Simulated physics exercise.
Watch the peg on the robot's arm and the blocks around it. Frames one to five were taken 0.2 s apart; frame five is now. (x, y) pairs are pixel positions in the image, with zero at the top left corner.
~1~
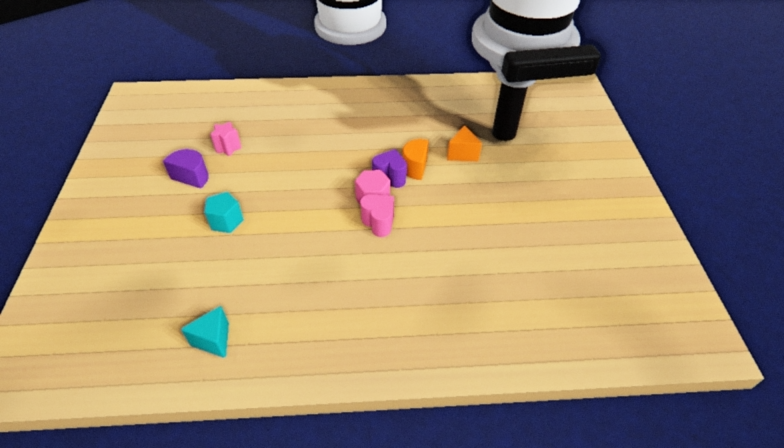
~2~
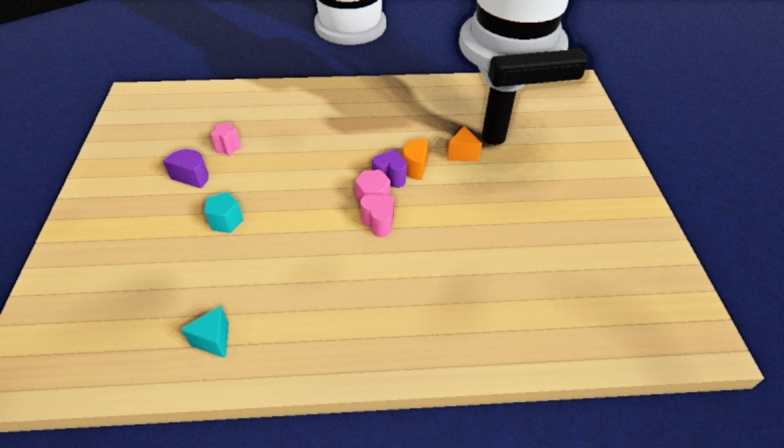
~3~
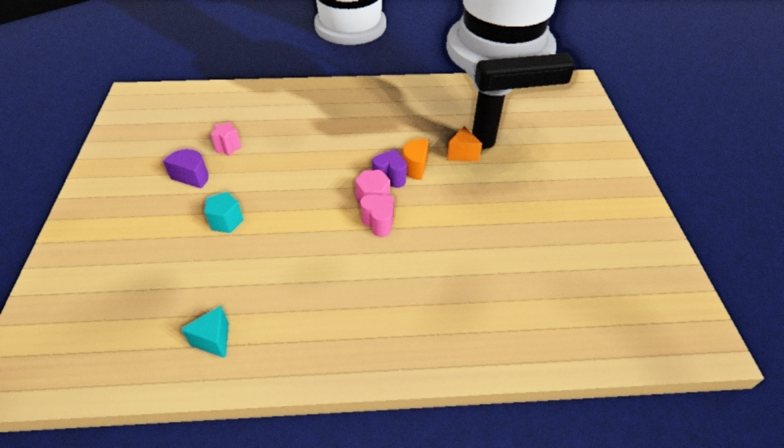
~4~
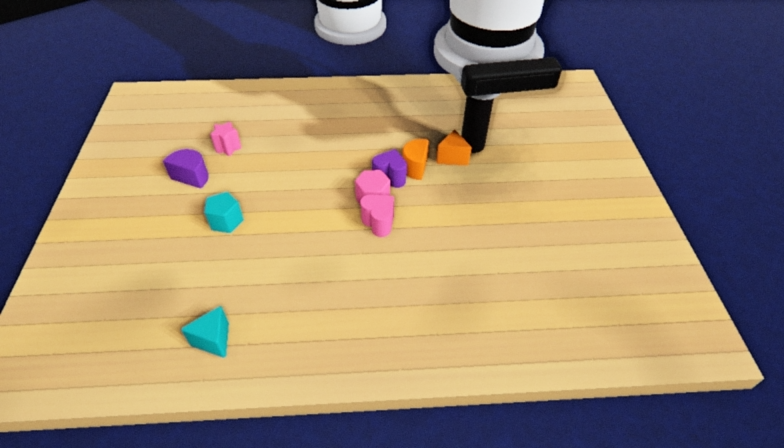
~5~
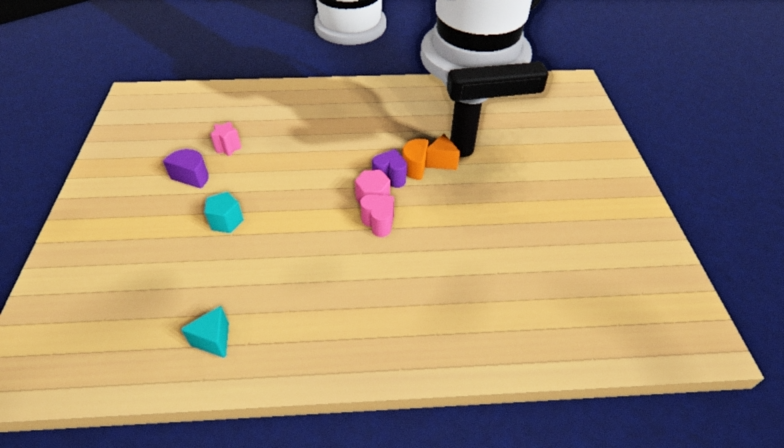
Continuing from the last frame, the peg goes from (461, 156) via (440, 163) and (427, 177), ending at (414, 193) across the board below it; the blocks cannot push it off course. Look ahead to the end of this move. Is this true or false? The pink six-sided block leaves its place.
That is true.
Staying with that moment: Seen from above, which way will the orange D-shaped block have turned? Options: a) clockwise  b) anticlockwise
The answer is a.
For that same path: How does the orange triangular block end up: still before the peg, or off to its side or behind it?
By the time the path ends, the orange triangular block is still sitting right in front of the peg.
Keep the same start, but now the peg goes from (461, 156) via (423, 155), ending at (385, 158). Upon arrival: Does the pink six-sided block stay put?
No, that is not what happens.
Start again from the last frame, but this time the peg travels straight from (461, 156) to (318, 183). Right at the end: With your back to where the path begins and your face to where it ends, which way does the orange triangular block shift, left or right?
It gets pushed left.
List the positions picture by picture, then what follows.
Tip of the peg at (504, 134), middles of tops, pink six-sided block at (373, 180), purple heart-shaped block at (390, 159), orange D-shaped block at (416, 149), orange triangular block at (465, 137), in the first frame.
Peg at (494, 137), nothing pushed, in the second frame.
Peg at (483, 141), nothing pushed, in the third frame.
Peg at (472, 145), orange triangular block at (455, 140), in the fourth frame.
Peg at (462, 149), pink six-sided block at (373, 180), purple heart-shaped block at (390, 159), orange D-shaped block at (416, 149), orange triangular block at (443, 144), in the fifth frame.
The first path, step by step. Halfway along, peg at (434, 164); purple heart-shaped block at (377, 161); orange D-shaped block at (402, 151), turned 15° clockwise; orange triangular block at (417, 162).
At the end, peg at (414, 186); pink six-sided block at (363, 185), turned 40° clockwise; purple heart-shaped block at (376, 161), turned 15° anticlockwise; orange D-shaped block at (402, 151), turned 20° clockwise; orange triangular block at (396, 185).
